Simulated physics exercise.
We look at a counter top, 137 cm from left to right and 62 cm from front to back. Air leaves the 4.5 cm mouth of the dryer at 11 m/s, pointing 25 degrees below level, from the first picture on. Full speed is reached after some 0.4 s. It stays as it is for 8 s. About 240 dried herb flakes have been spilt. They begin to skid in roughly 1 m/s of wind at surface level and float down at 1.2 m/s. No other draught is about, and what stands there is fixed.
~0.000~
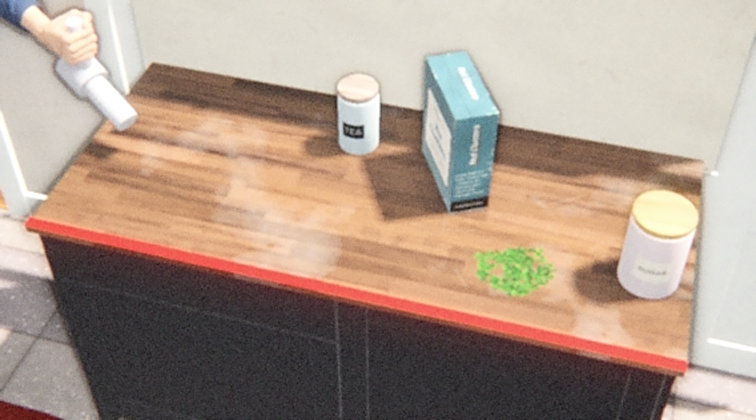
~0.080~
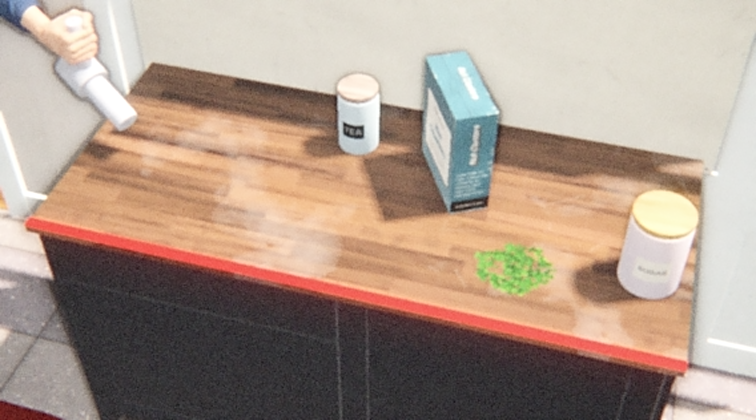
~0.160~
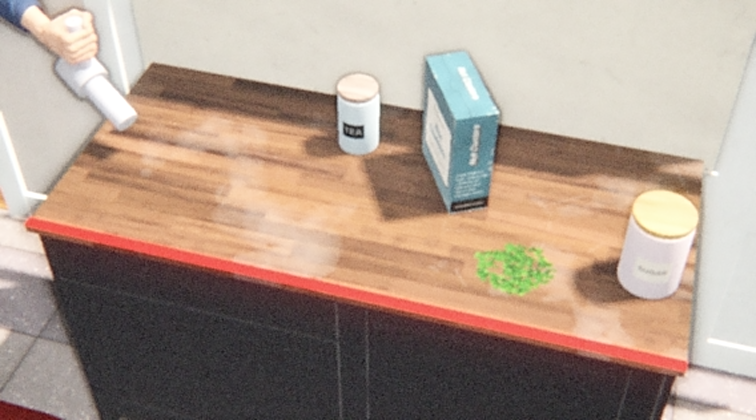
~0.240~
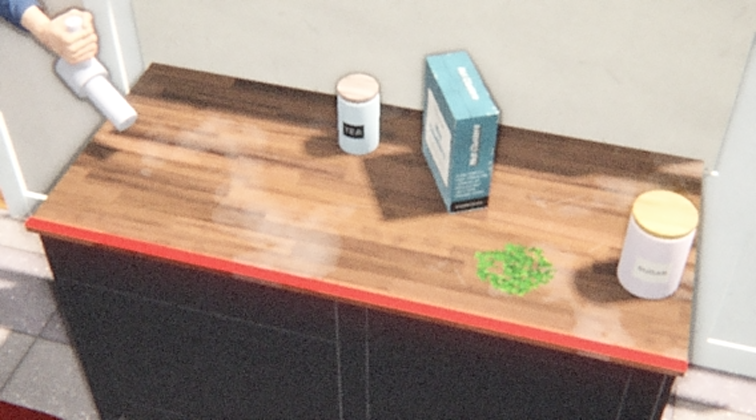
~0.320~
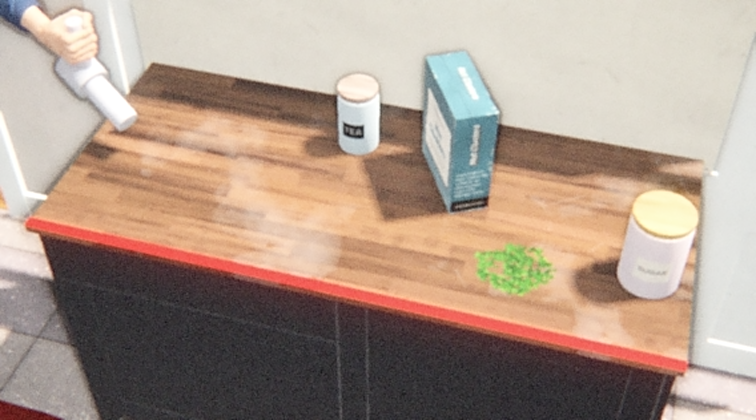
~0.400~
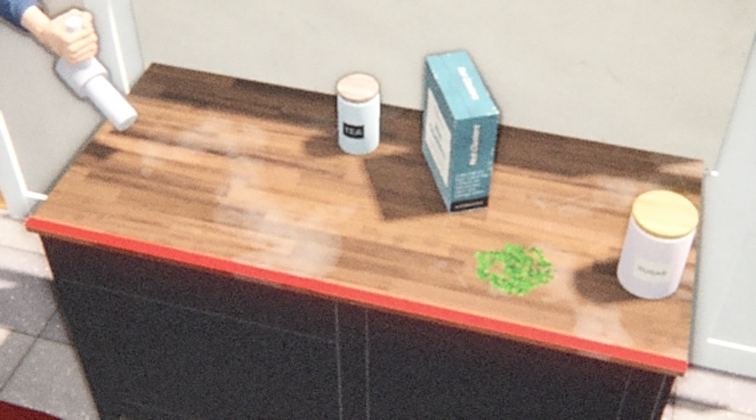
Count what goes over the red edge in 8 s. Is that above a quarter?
Answer: No.
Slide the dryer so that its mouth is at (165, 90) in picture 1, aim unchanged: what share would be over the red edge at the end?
In that case some 10 per cent.
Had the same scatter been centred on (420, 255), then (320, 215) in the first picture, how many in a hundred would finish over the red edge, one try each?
In that order: 40 %, 20 %.
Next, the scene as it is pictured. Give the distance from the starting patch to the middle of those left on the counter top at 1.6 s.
Roughly 20 cm.
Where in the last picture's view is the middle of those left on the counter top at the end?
Around (616, 279).
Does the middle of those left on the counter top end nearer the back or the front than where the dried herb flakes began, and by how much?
Towards the back, some 5 cm.
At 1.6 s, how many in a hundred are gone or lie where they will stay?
Some 70 per cent.
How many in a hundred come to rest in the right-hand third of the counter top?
Near 25 %.
After 1.6 s, 5 % are over the red edge; the middle of those still in play is near (616, 279); 70 % have settled or left.
After 2.6 s, 5 % are over the red edge; the middle of those still in play is near (616, 279); 81 % have settled or left.
After 4.4 s, 5 % are over the red edge; the middle of those still in play is near (616, 279); 85 % have settled or left.
After 8.0 s, at the end, 5 % are over the red edge; the middle of those still in play is near (616, 279).
